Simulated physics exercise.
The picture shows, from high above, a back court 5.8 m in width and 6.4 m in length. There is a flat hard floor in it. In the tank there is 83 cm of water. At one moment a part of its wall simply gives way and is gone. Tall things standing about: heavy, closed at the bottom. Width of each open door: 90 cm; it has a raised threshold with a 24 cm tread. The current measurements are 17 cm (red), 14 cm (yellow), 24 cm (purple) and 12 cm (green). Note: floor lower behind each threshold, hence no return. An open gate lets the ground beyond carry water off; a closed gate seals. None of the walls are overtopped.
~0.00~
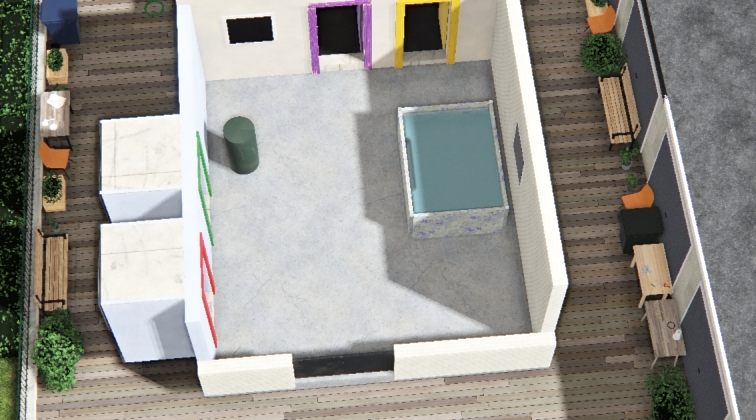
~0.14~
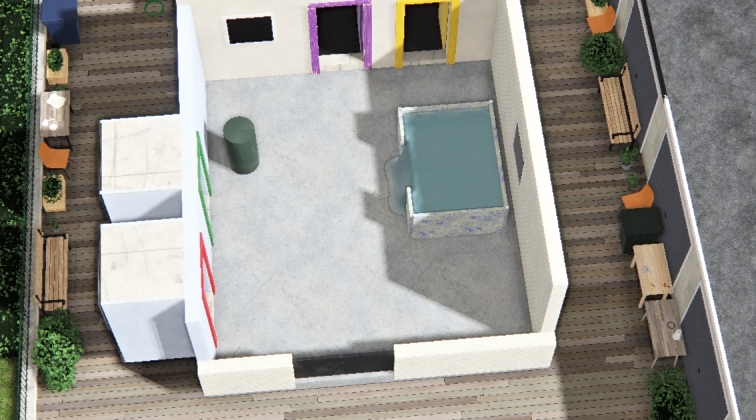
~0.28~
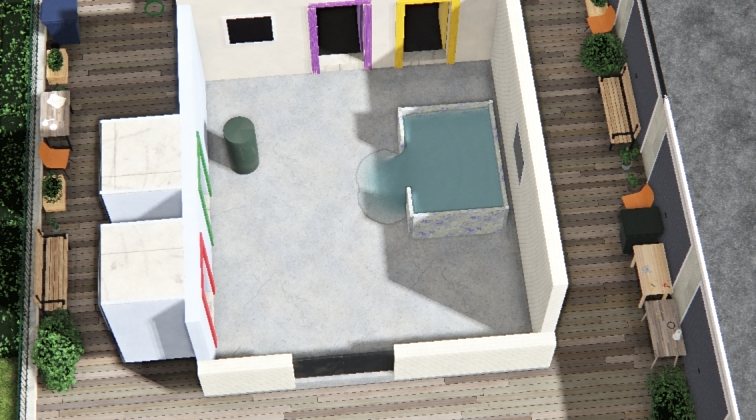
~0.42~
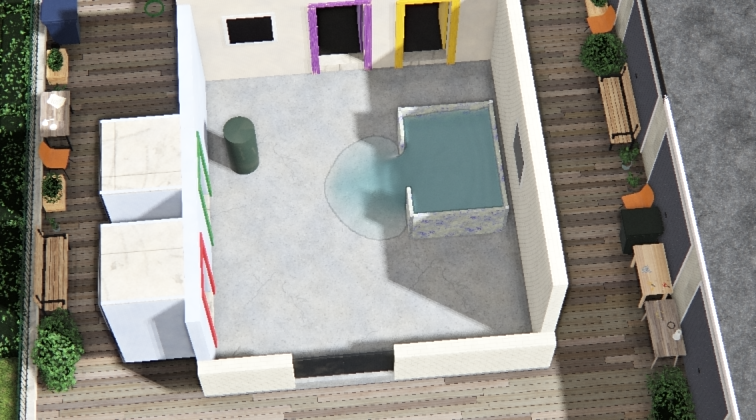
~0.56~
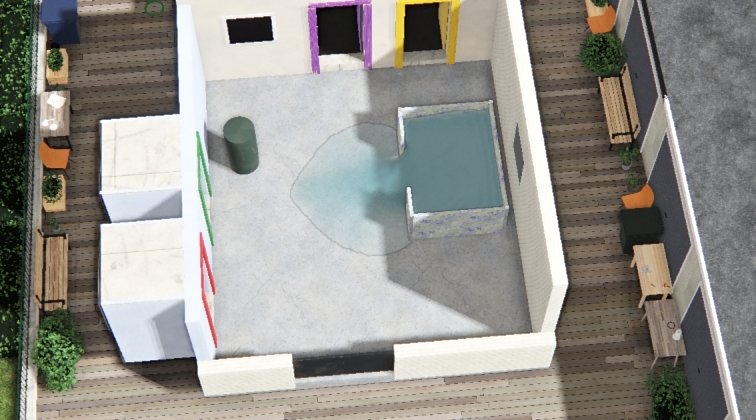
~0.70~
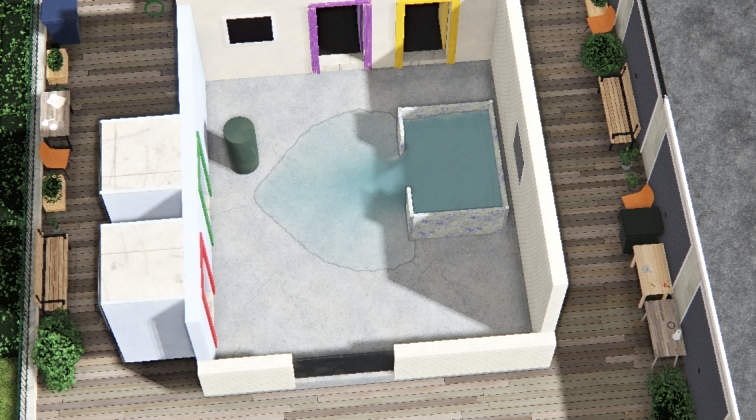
A walled court with a flat grey floor is seen from high above, between plank decks with benches and plants. Purple and yellow doorways stand at the back, green and red ones on the left, near a dark green cylinder, with a tank of blue-green water on the right. The tank's left side opens and water pours out, spreading leftward in a widening, thin sheet, while the camera stays still.
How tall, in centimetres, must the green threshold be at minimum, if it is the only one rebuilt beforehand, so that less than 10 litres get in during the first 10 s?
It needs to be at least 32 cm tall.
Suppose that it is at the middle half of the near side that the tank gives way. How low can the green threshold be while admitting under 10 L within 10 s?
Some 8.5 centimetres.
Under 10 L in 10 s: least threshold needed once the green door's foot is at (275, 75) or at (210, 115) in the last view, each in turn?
Around 15 and 26 cm respectively.
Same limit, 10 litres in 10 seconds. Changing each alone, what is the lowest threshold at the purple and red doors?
Close to 6.5 cm (purple) and close to 15 cm (red).
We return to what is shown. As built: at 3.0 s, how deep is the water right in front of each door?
Red door 15 cm, yellow door 0 cm, purple door 3 cm, green door 24 cm.
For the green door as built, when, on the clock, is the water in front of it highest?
About 2.0 seconds.
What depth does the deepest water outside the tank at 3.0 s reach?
Close to 28 centimetres.
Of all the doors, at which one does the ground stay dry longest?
That would be the yellow door.
After 1.4 s water covers 45 % of the floor, deepest (41 cm) near (397, 187); 22 cm at the green door, 27 litres in over its 12 cm threshold.
After 3.0 s water covers 55 % of the floor, deepest (28 cm) near (217, 368); 24 cm at the green door, 212 litres in over its 12 cm threshold.
After 10.0 s water covers 100 % of the floor, deepest (16 cm) near (504, 154); 8 cm at the green door, 301 litres in over its 12 cm threshold.
At the green door as built, the water arrived by 1.0 s and peaked near 33 cm at 2.0 s.
Run again over the same 10 s with other heights there, 22 litres in over 28.5 cm, 1 litre over 38.5 cm. The limit of 10 litres is kept from about 32 cm up.
